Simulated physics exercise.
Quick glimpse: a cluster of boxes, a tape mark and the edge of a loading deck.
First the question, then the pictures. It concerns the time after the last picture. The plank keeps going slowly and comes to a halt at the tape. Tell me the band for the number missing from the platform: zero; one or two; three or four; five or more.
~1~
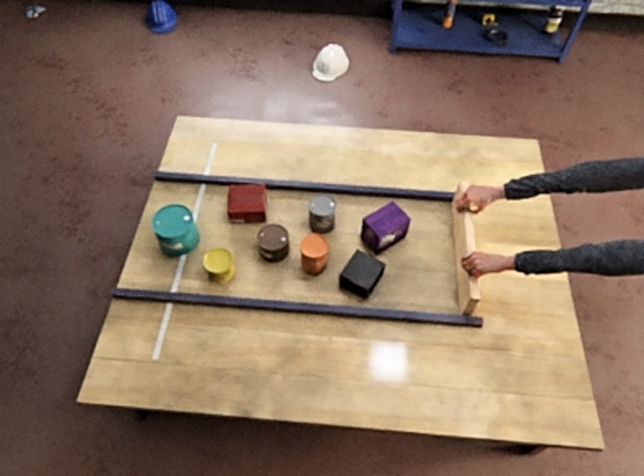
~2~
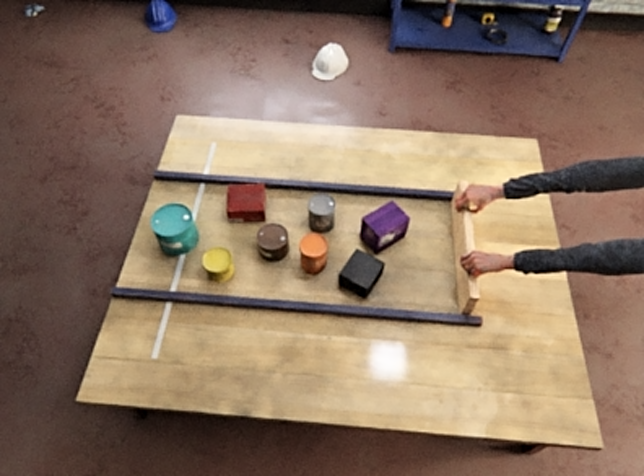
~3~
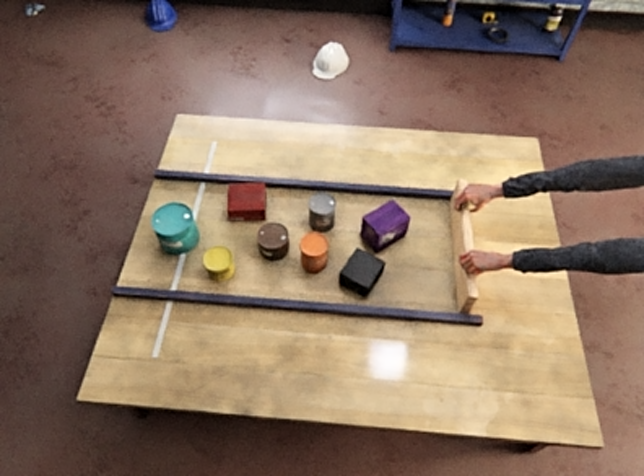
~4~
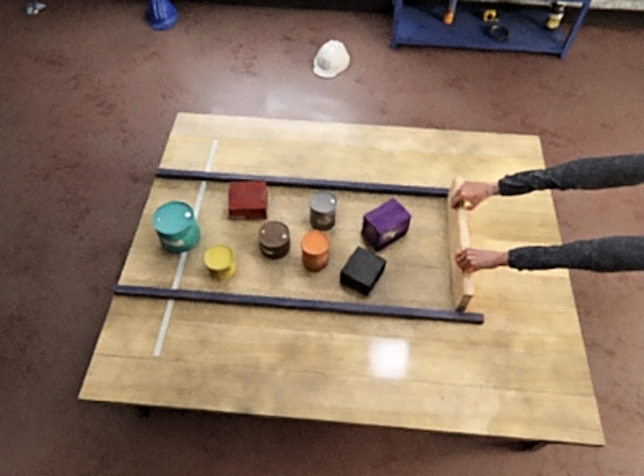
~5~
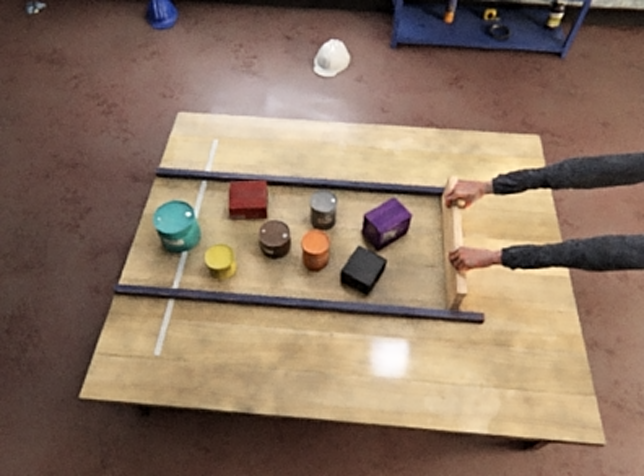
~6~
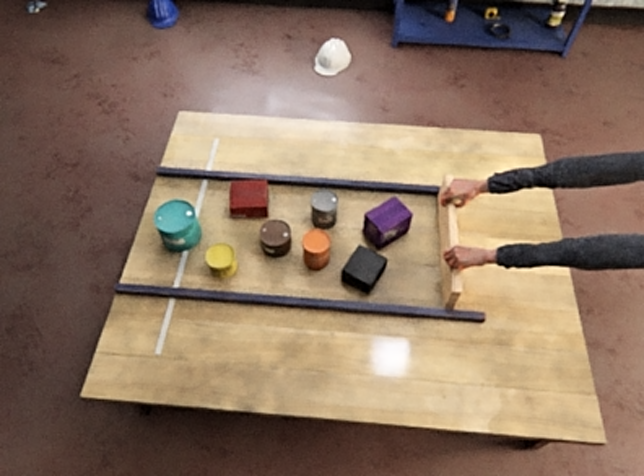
That band is one or two.
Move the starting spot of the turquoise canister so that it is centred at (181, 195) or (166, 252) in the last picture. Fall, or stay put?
In that order: Ends up off, then ends up off.
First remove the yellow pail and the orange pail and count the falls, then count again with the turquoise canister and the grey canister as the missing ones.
Result: 1 in the first case, with 0 in the second.
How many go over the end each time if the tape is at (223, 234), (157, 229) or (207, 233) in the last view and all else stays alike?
Ground tally per try: 0 / 5 / 1.
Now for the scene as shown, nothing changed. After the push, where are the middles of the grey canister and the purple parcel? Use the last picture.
Taking them in turn, first comes (184, 191), then (176, 219).
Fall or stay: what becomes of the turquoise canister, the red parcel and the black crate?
One by one, the turquoise canister slips off, the red parcel holds its position and the black crate holds its position.
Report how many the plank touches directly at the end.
It ends up touching 3.
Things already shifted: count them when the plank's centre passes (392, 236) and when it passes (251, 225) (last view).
I count 1 first and 8 after.
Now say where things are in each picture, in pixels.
The first picture shows turquoise canister (176, 230); yellow pail (220, 266); red parcel (247, 204); plank (465, 246); tape (189, 236).
The second picture shows yellow pail (219, 265); plank (464, 245).
The third picture shows red parcel (247, 202); black crate (362, 273).
The fourth picture shows turquoise canister (177, 227); orange pail (315, 252).
The fifth picture shows yellow pail (221, 262); grey canister (323, 211).
The sixth picture shows turquoise canister (179, 226); yellow pail (222, 261); red parcel (250, 199); plank (449, 240); tape (191, 231).
Early on, none off yet; turquoise canister at rest near (179, 226); yellow pail at rest near (222, 261); red parcel at rest near (250, 199).
A while later, none off yet; turquoise canister at rest near (179, 226); yellow pail travelled about its own width near (203, 264); red parcel travelled a little near (237, 198).
Finally, the number that fall off is one or two; lost, turquoise canister.
